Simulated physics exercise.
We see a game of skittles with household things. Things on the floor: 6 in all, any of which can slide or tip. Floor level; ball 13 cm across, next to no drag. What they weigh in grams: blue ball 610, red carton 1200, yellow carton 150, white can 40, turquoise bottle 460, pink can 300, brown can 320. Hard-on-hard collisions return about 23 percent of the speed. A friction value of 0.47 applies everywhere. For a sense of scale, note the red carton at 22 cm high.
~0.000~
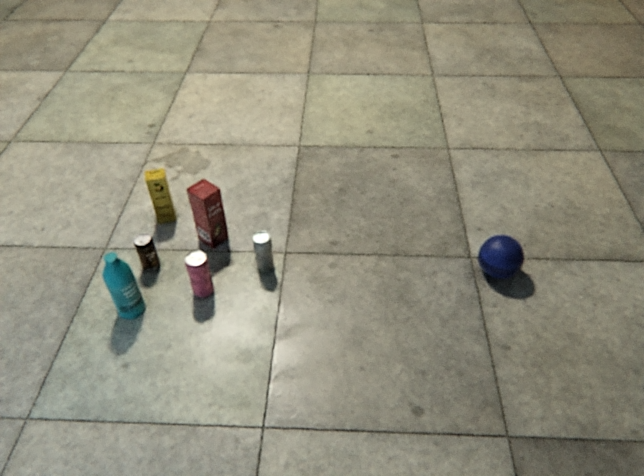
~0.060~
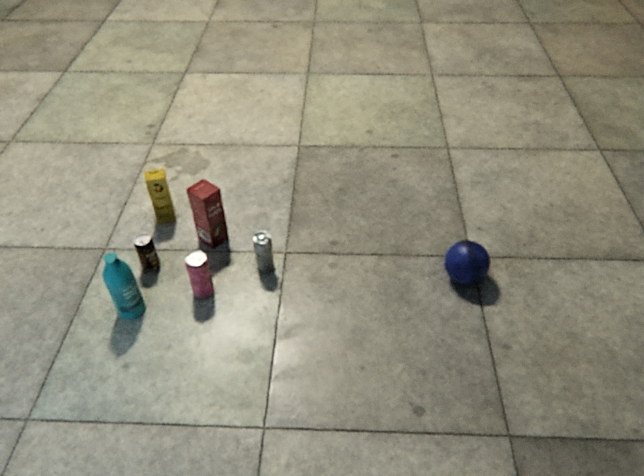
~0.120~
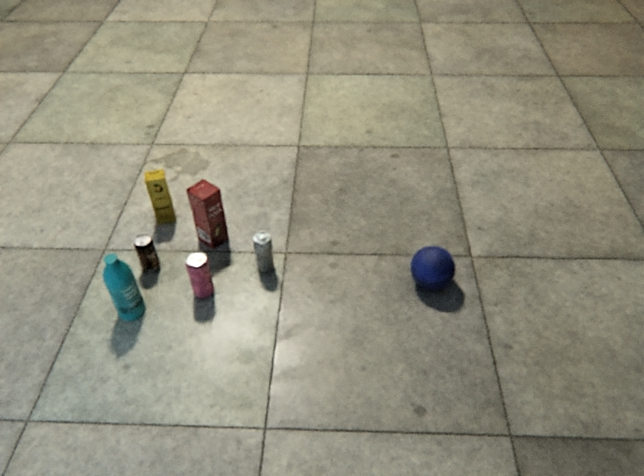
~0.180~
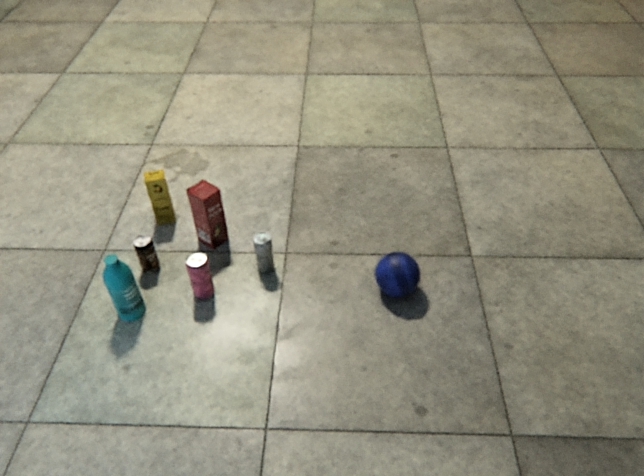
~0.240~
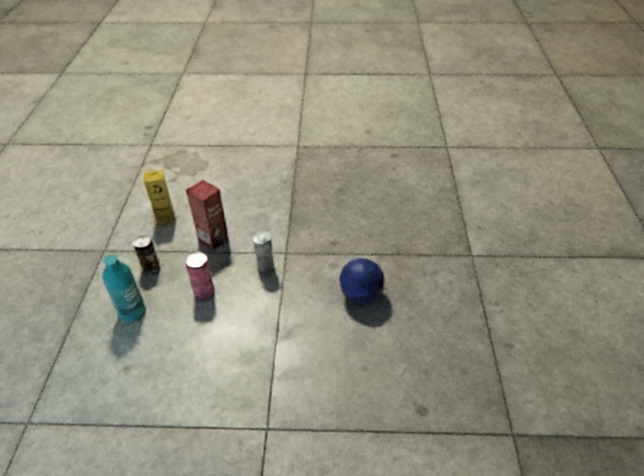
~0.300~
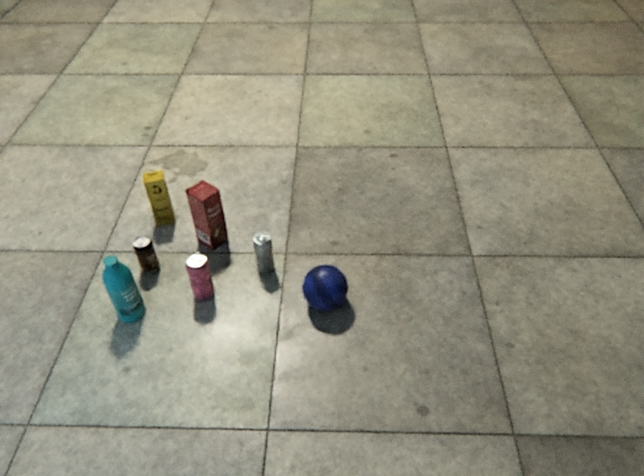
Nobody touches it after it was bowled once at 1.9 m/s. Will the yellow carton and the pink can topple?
Result: The yellow carton ends up erect. The pink can ends up erect.
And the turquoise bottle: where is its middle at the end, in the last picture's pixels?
In the last view, its centre sits near (88, 278).
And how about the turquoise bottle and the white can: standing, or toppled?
In the last frame the turquoise bottle does not stay up and the white can remains up.
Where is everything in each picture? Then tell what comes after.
The first frame shows ball 0 cm along; blue ball (501, 257); yellow carton (161, 197); pink can (200, 275).
The second frame shows ball 11 cm along; blue ball (467, 262); turquoise bottle (122, 285).
The third frame shows ball 22 cm along; blue ball (433, 268); red carton (209, 215).
The fourth frame shows ball 33 cm along; blue ball (398, 274); turquoise bottle (122, 286).
The fifth frame shows ball 44 cm along; blue ball (362, 281); red carton (208, 216).
The sixth frame shows ball 56 cm along; blue ball (325, 287); yellow carton (160, 199); pink can (200, 277).
By 0.70 s, ball 126 cm along; blue ball near (71, 346); turquoise bottle tilted 11°.
By 1.30 s, turquoise bottle tilted 27°.
By 1.70 s, turquoise bottle on its side.
When it is over (2.1 s), lying over on the floor, turquoise bottle; the other 5 within 8 cm of the start. End places, in pixels of the last picture, yellow carton near (160, 199), pink can near (200, 277).
